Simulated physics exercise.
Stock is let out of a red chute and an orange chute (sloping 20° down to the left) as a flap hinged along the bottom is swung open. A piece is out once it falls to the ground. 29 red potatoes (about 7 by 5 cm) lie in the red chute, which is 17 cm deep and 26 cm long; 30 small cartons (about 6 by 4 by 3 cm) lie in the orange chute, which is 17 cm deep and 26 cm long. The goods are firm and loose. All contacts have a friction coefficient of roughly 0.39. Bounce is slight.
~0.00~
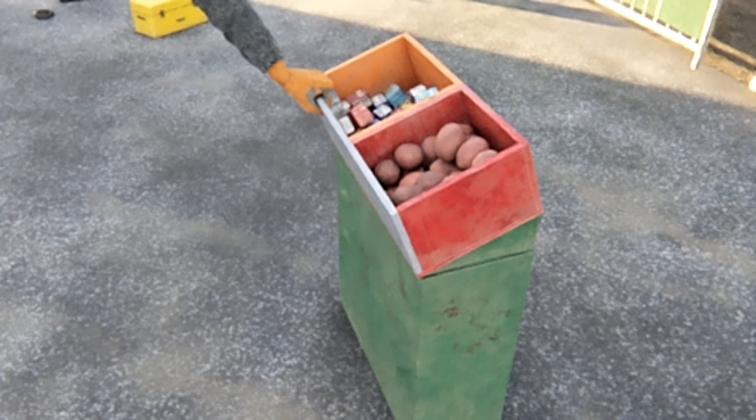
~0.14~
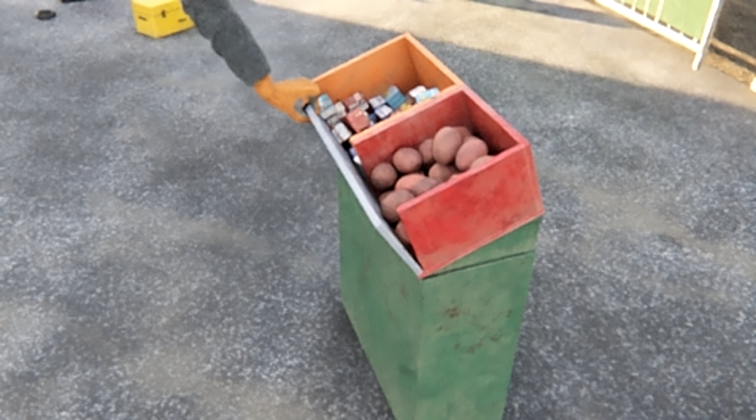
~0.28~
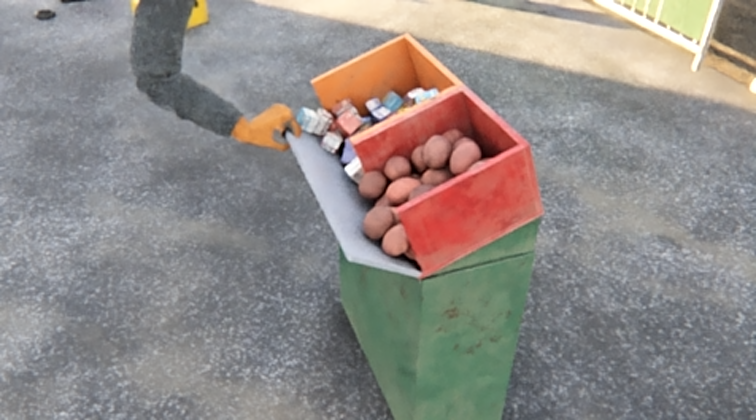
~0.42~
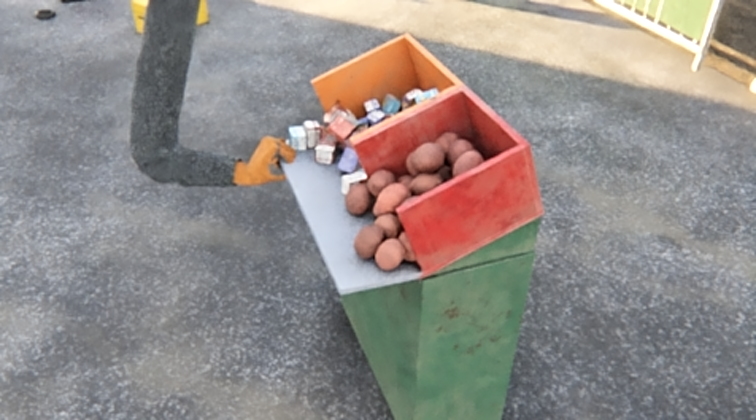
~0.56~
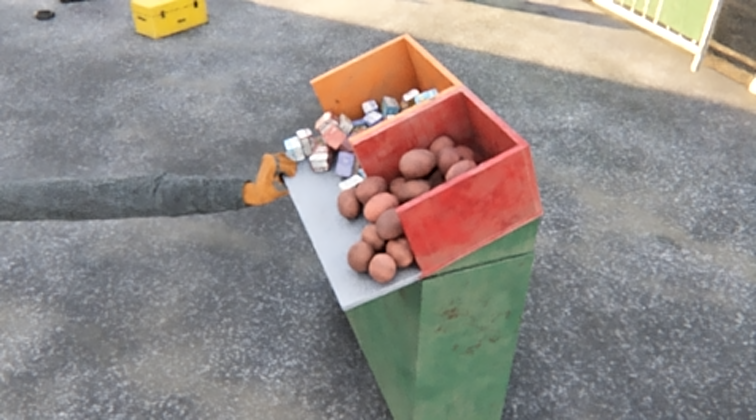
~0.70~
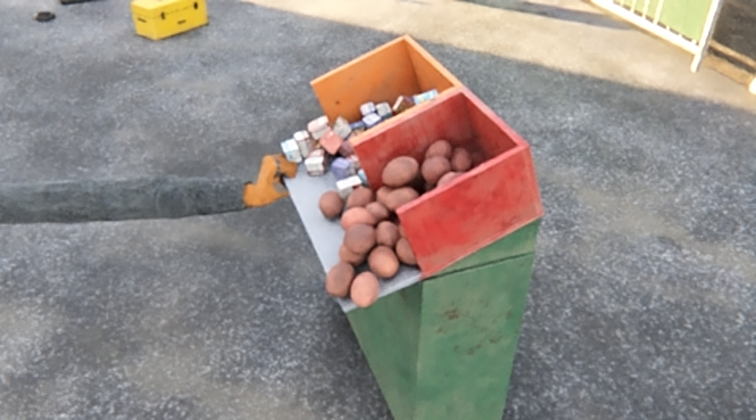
On grey asphalt, a gloved hand lowering a flap on a green stand, red potatoes and small cartons sliding left onto it.
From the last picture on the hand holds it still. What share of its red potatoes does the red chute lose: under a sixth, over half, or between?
Over half of the red potatoes leave the red chute.
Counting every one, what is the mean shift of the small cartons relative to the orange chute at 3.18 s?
Some 10 cm leftwards.
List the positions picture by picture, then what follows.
In the first picture (places track the rim corner closest to us here), red chute (396, 210); orange chute (349, 139); flap down by 0°; none in free fall.
The second picture shows red chute (397, 210); flap down by 12°.
The third picture shows red chute (397, 211); flap down by 39°.
The fourth picture shows red chute (397, 211); flap down by 68°.
The fifth picture shows red chute (396, 211); flap down by 83°.
The sixth picture shows red chute (397, 212); orange chute (350, 141); flap down by 83°; none in free fall.
After 1.10 s, the red chute is down by 7 of 29 and the orange chute is down by 1 of 30.
After 1.59 s, the red chute is down by 19 of 29 and the orange chute is down by 1 of 30.
After 2.29 s, the red chute is down by 29 of 29 and the orange chute is down by 2 of 30.
Outcome (at 3.18 s), the red chute is down by 29 of 29 and the orange chute is down by 2 of 30. Asked share, 29 of 29, 100 per cent.
